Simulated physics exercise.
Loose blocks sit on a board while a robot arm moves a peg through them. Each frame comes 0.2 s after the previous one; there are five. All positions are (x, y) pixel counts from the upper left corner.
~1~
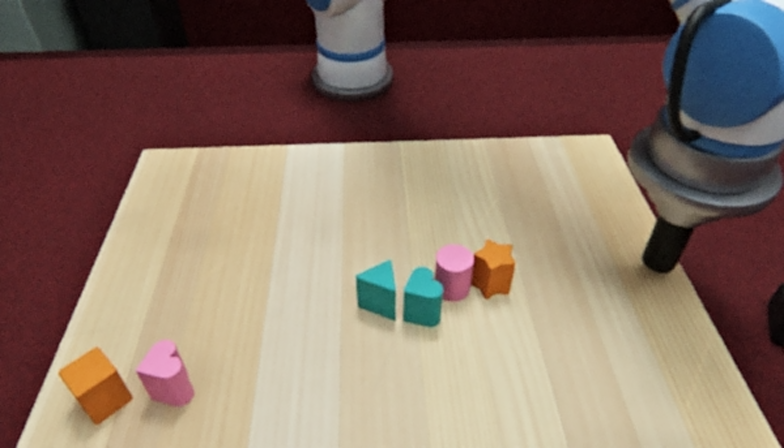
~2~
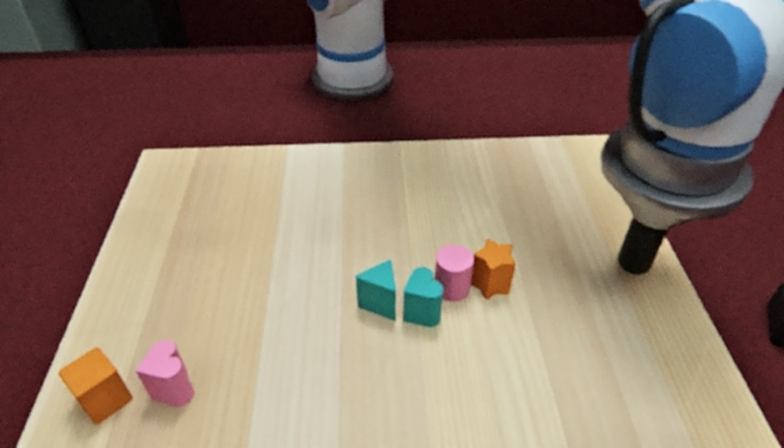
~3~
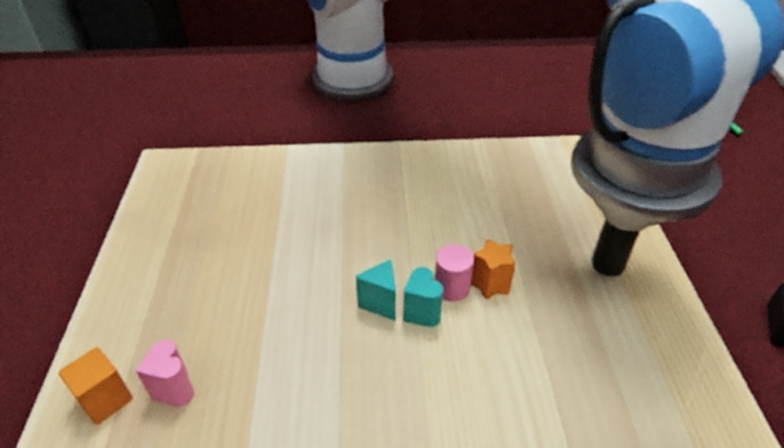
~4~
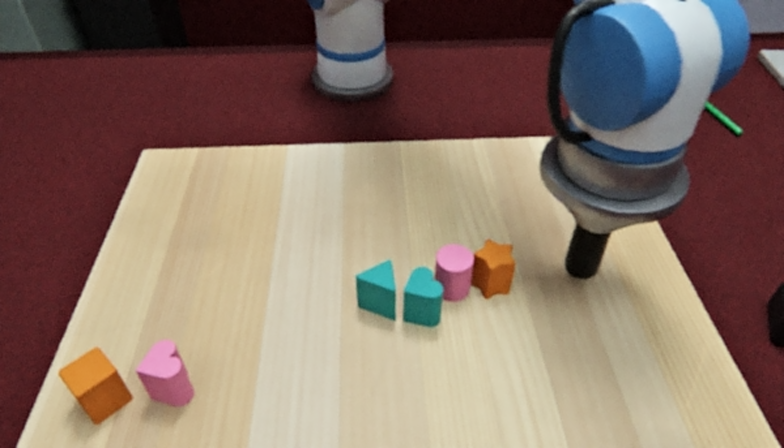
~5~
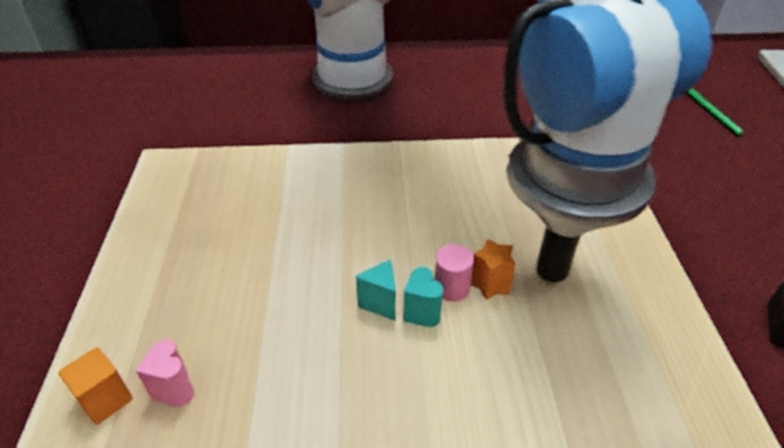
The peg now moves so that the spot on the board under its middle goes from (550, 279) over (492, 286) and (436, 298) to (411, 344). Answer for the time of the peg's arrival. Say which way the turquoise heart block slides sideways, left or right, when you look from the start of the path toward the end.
Shifted left.
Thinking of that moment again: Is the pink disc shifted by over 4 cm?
Final answer: Yes.
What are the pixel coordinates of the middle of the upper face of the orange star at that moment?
Around (416, 249).
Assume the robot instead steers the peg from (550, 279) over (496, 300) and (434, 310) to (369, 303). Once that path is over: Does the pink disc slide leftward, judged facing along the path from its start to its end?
I expect not.
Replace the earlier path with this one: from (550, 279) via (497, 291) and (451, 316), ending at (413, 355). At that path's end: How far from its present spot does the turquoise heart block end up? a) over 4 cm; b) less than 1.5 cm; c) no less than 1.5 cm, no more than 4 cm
c - no less than 1.5 cm, no more than 4 cm.
The first path, step by step. One third of the way, peg (493, 278); pink disc (433, 256); orange star (465, 248), turned 15° clockwise.
Two thirds of the way, peg (436, 290); turquoise triangular block (373, 275), turned 35° anticlockwise; turquoise heart block (418, 287), turned 20° anticlockwise; pink disc (380, 246); orange star (416, 248), turned 50° clockwise.
At the end, peg (411, 336); turquoise triangular block (372, 275), turned 35° anticlockwise; turquoise heart block (383, 328); pink disc (379, 245); orange star (416, 249), turned 55° clockwise.
